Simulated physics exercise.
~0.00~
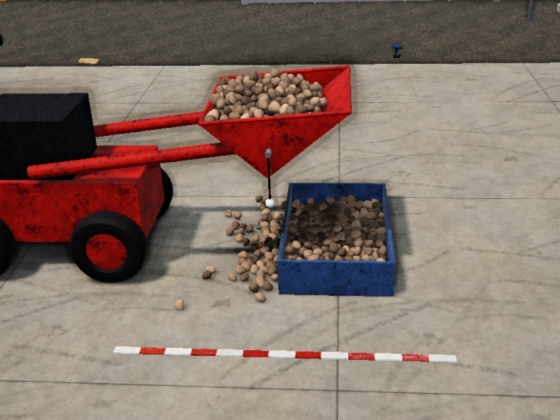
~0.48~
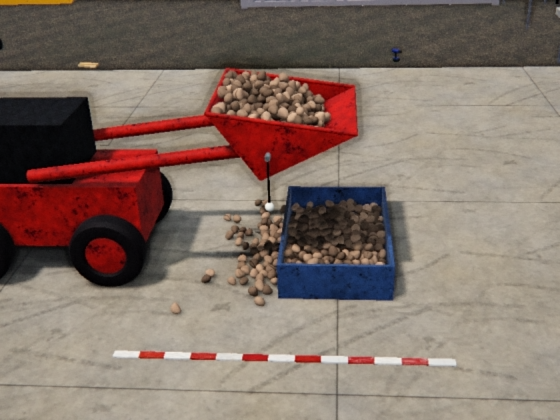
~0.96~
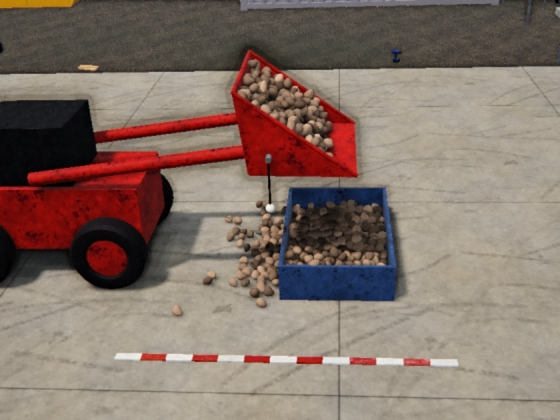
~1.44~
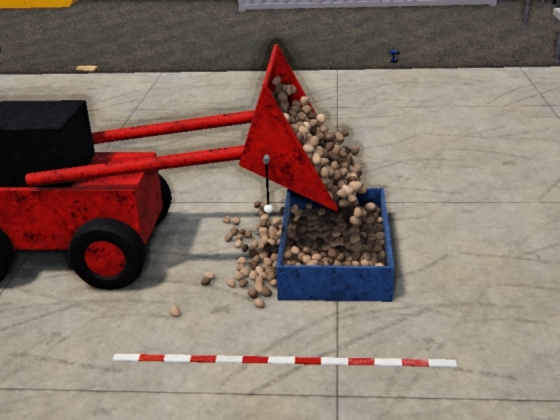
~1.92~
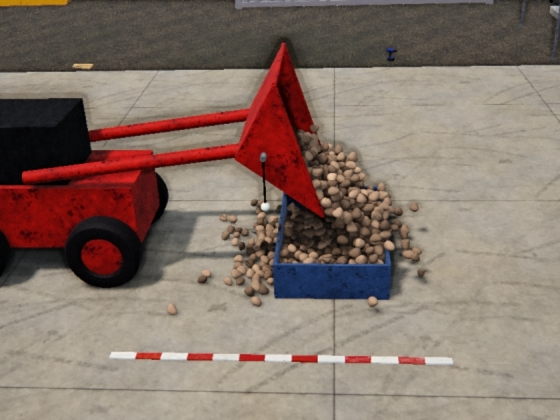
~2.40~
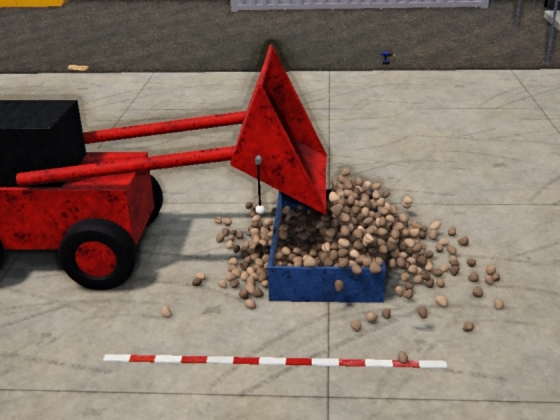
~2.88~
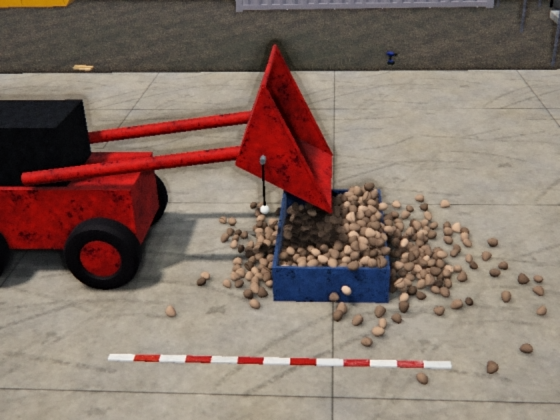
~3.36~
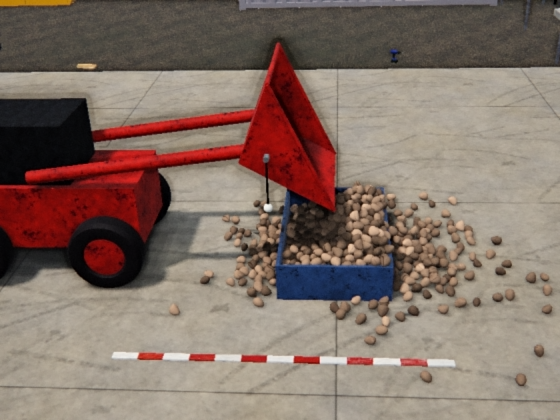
In the video, a red loader holds a bucket of brown stones beside a partly filled blue bin, then tips it forward, pouring the load in. Stones heap up and spill over the far side, scattering across the concrete, and the emptied bucket stays tilted over the full bin.
